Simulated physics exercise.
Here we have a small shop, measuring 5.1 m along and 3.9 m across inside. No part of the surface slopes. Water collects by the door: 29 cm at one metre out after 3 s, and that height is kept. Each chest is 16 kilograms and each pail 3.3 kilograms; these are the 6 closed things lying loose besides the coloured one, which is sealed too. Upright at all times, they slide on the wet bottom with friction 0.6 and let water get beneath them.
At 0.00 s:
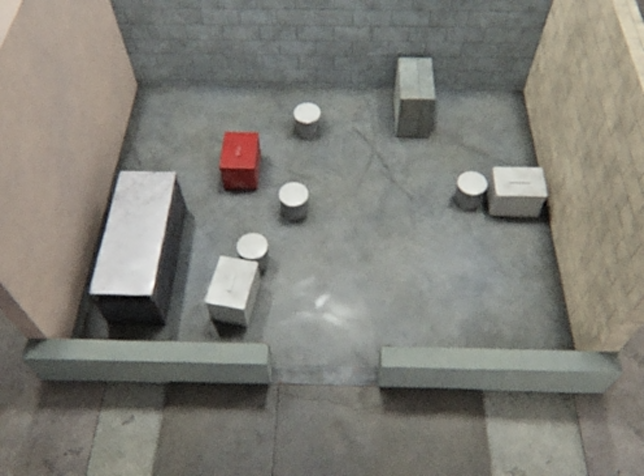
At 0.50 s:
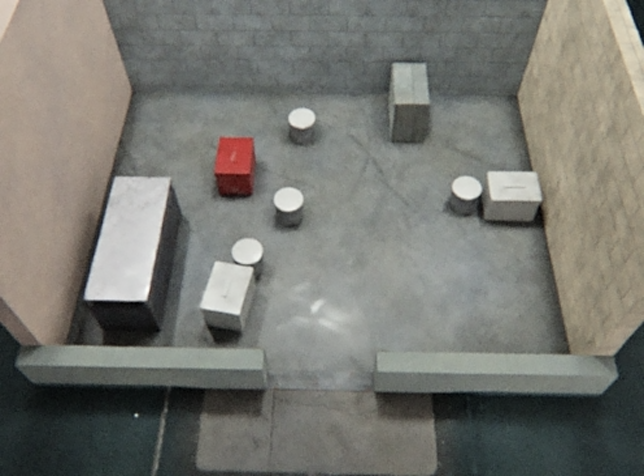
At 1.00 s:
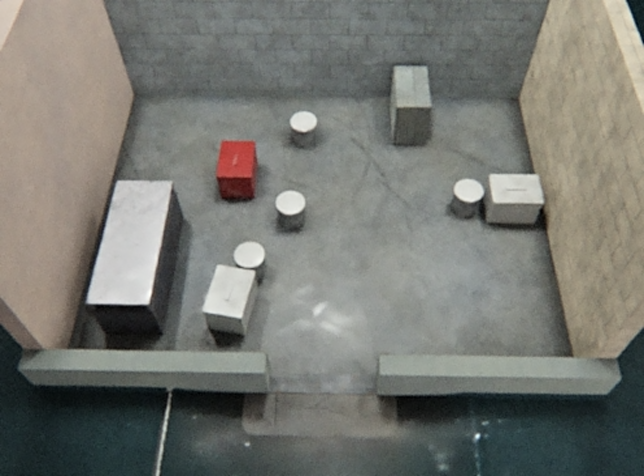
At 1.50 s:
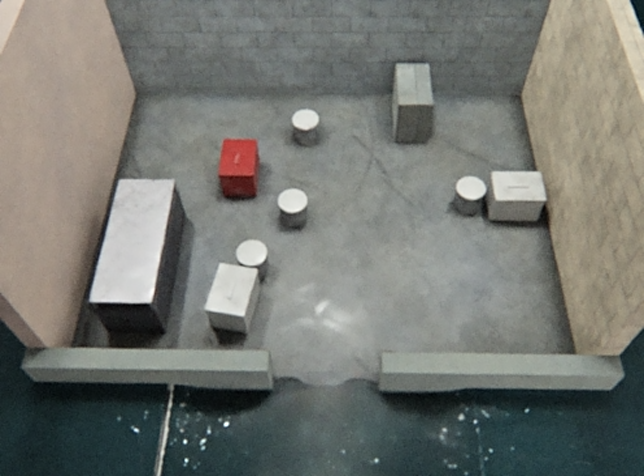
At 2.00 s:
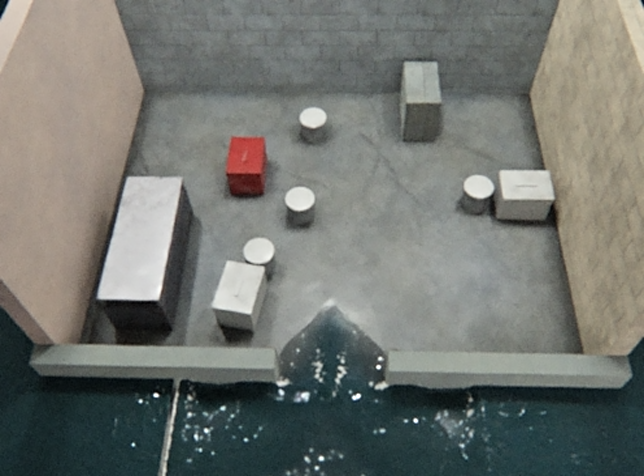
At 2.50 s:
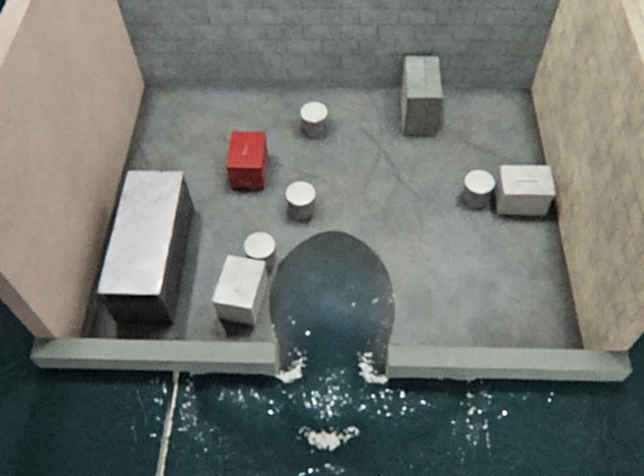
A long, dark-sided box with a pale top stands at the left of a small, grey-floored walled room, seen from high above its doorway. A red chest sits left of centre among white drums and pale boxes, with a grey-green box at the back. Dark water covers the ground outside and spreads through the doorway in a rounded tongue, while the objects stay put and the view shifts slightly.
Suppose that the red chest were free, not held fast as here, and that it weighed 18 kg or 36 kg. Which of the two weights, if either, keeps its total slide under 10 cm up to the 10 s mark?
Only the heavier one.
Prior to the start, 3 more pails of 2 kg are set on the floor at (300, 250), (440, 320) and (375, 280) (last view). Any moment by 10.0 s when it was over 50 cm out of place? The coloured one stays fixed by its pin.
In that order: Beyond it, within it, beyond it.
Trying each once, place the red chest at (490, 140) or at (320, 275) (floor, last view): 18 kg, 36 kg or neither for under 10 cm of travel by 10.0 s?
Note, in order: Heavier only OK; none OK.
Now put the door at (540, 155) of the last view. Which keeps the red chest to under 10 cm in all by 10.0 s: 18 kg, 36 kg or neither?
Short version: Only the heavy mass succeeds.
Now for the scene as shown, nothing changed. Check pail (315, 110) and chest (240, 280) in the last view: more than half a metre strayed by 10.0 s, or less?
Object 1: Surpassed, object 2: Not surpassed.
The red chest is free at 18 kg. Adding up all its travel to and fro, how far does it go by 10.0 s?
Some 140 centimetres of travel in total.
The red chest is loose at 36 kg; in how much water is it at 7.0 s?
Around 5 cm.
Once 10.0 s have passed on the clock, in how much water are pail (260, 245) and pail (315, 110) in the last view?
About 5 and 15 cm.
After 3.5 s the red chest would be 0 cm from its start with 18 kg and 0 cm from its start with 36 kg; 2 cm of water round it then.
After 4.5 s the red chest would be 0 cm from its start with 18 kg and 0 cm from its start with 36 kg; 5 cm of water round it then.
After 7.0 s the red chest would be 7 cm from its start with 18 kg and 0 cm from its start with 36 kg; 5 cm of water round it then.
After 10.0 s the red chest would be 115 cm from its start with 18 kg and 0 cm from its start with 36 kg; 11 cm of water round it then.
